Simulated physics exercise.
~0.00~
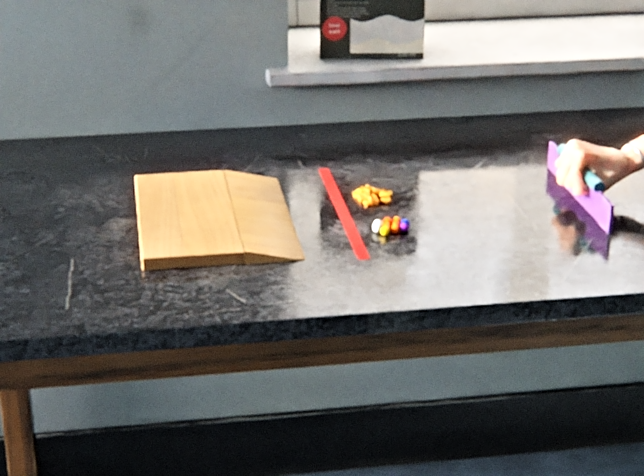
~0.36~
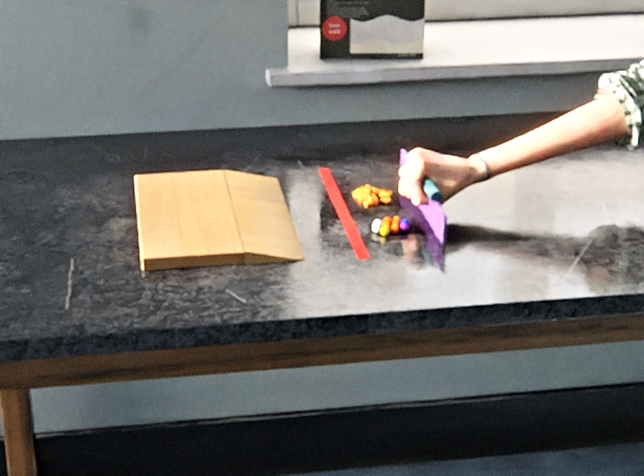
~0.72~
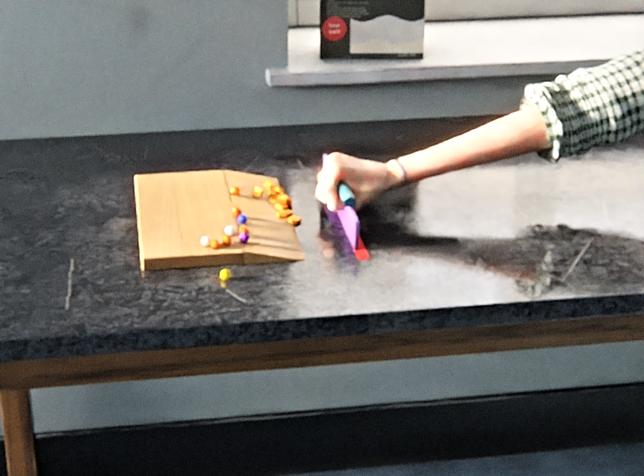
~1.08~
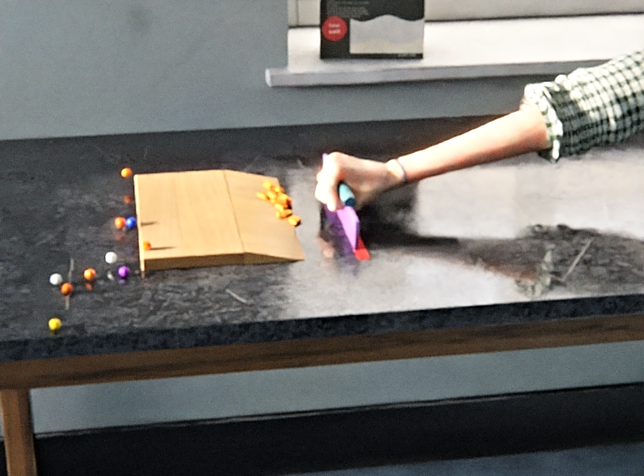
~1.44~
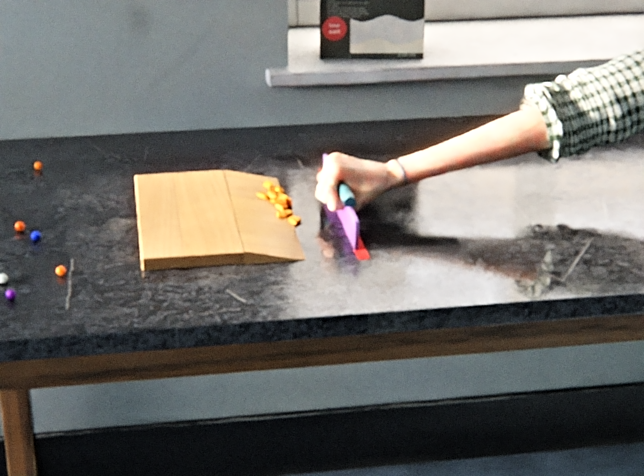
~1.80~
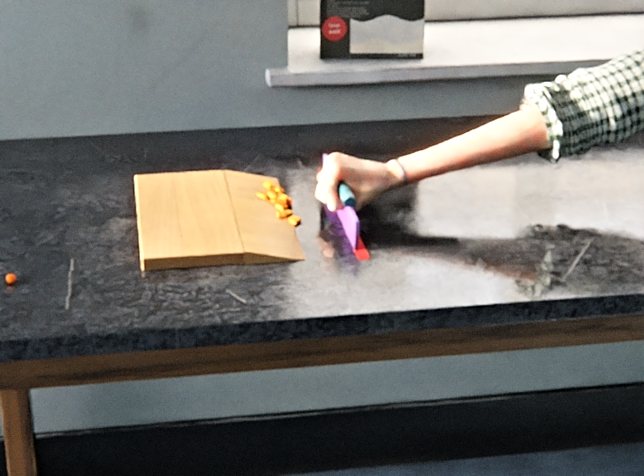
On a dark tabletop, a hand sweeps a purple scraper left to red tape; colourful beads roll over a wooden ramp, orange bits stay.
